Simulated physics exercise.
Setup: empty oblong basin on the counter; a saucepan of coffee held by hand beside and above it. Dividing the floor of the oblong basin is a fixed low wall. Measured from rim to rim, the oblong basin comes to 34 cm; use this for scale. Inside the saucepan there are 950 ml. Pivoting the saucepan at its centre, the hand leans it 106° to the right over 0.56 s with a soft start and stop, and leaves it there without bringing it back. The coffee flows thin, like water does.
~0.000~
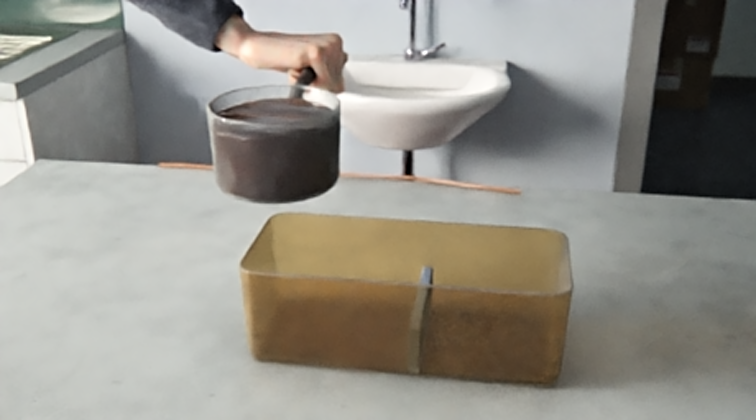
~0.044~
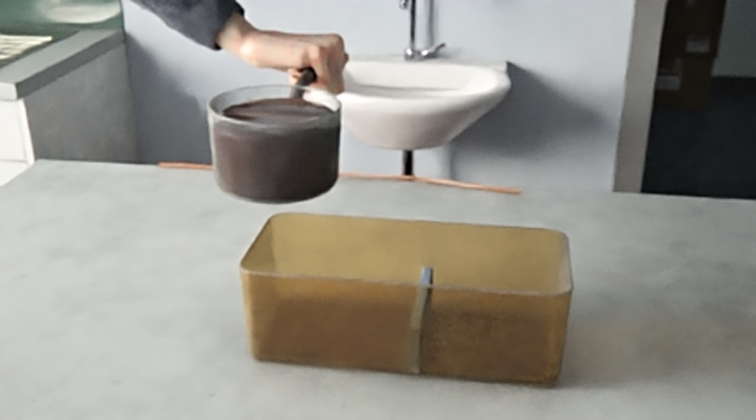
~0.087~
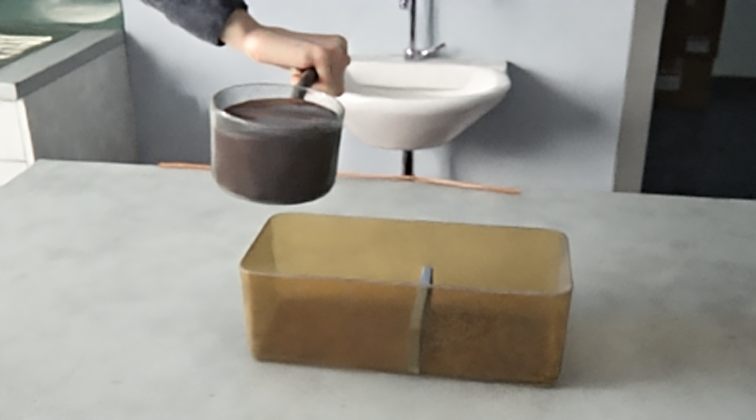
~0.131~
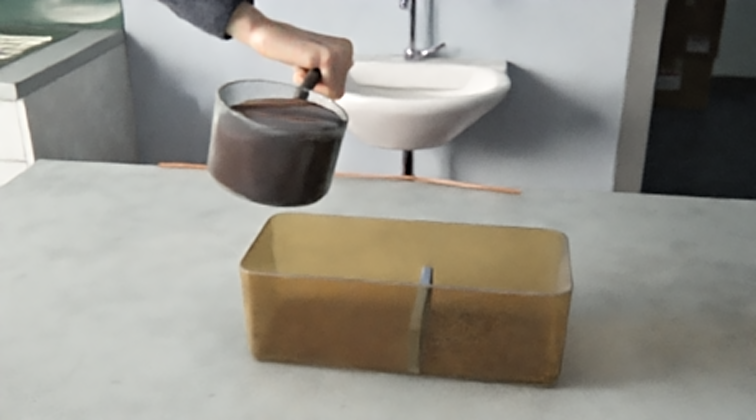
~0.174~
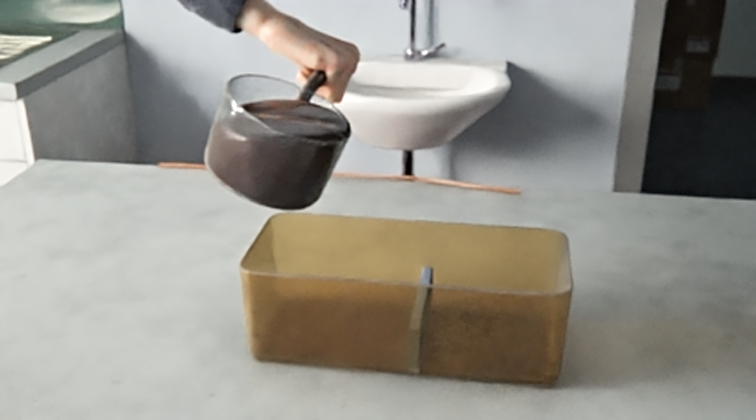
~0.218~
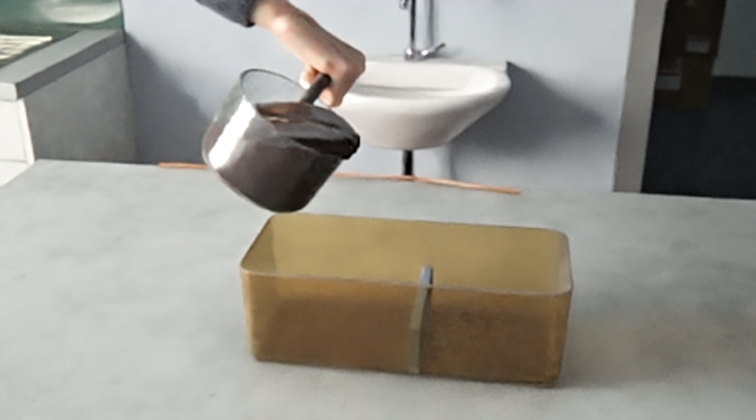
In this clip, a hand holds a clear saucepan of dark coffee above and beside an empty, amber-coloured oblong basin on a grey counter, then gradually tilts it to the right, bringing the coffee up to the pan's right rim.
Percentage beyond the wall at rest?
9 per cent.
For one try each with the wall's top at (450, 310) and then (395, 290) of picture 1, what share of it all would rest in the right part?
In order, 15 and 35 per cent.
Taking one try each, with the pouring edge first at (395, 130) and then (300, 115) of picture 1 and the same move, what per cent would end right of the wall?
Around 60 per cent first, around 10 per cent next.
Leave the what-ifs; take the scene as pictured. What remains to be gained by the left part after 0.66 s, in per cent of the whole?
I'd put it near 5 percent.
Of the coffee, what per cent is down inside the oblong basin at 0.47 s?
Roughly 34 percent of it.
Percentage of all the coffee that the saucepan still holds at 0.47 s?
About 34 per cent.
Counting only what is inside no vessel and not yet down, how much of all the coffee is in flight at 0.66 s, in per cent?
About 10 per cent.
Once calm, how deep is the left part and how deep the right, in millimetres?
Left part about 32 mm deep, right part about 4 mm deep.
By 0.47 s the tilt is 100° and 34 per cent is still to pour, 32 is left of the wall and 3 right of it.
By 0.66 s the tilt is 106° and 7 per cent is still to pour, 79 is left of the wall and 4 right of it.
By 0.85 s the tilt is 106° and 1 per cent is still to pour, 83 is left of the wall and 8 right of it.
By 1.06 s the tilt is 106° and 0 per cent is still to pour, 85 is left of the wall and 9 right of it.
At rest 85 per cent lies left of the wall, 9 right of it and 6 outside.
